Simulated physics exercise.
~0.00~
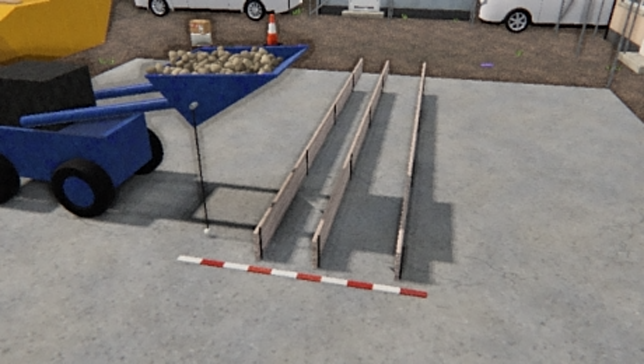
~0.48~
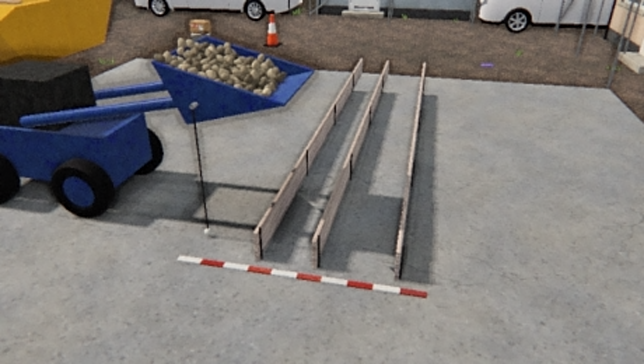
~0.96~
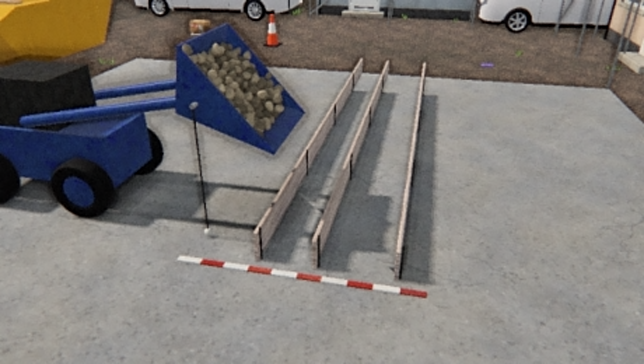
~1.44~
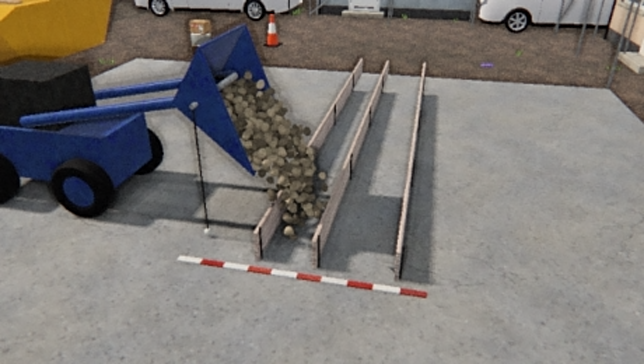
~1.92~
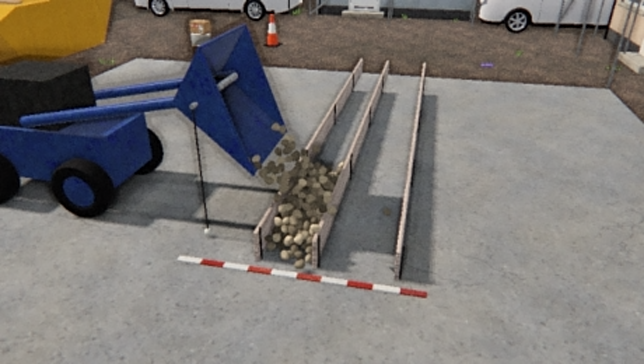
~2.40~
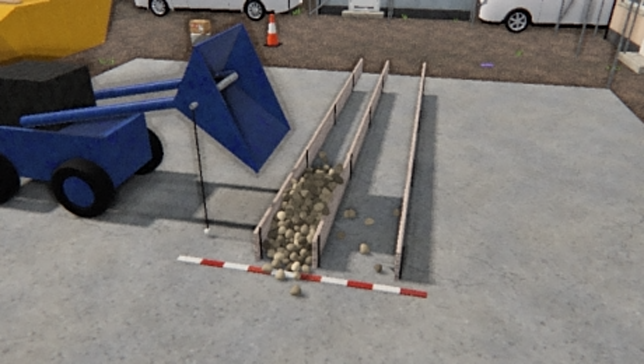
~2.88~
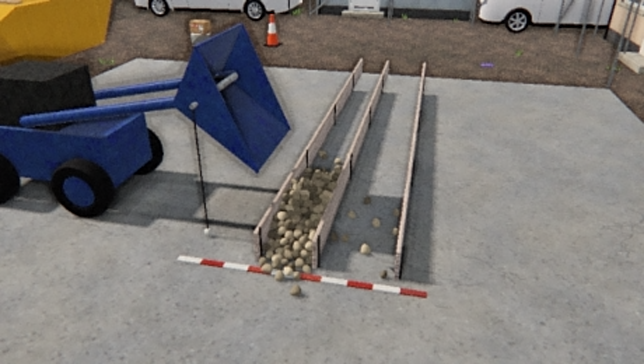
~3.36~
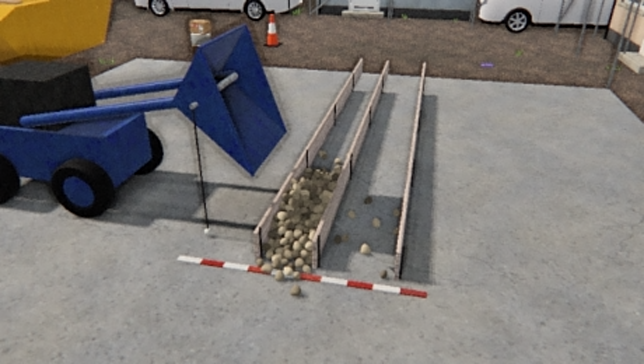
A blue loader with black wheels stands at the left of a grey concrete yard, seen from above, its raised bucket heaped with pale brown stones. Three long boards lie on the ground beside it, forming two bays behind a red and white staff, with an orange cone and white vehicles beyond. The bucket tips forward and down to the right, and the stones slide out in a stream. They pour into the near bay and spread along it, while a few scatter into the far bay. The emptied bucket rocks slightly, and the stones lie still, nearly all in the near bay.
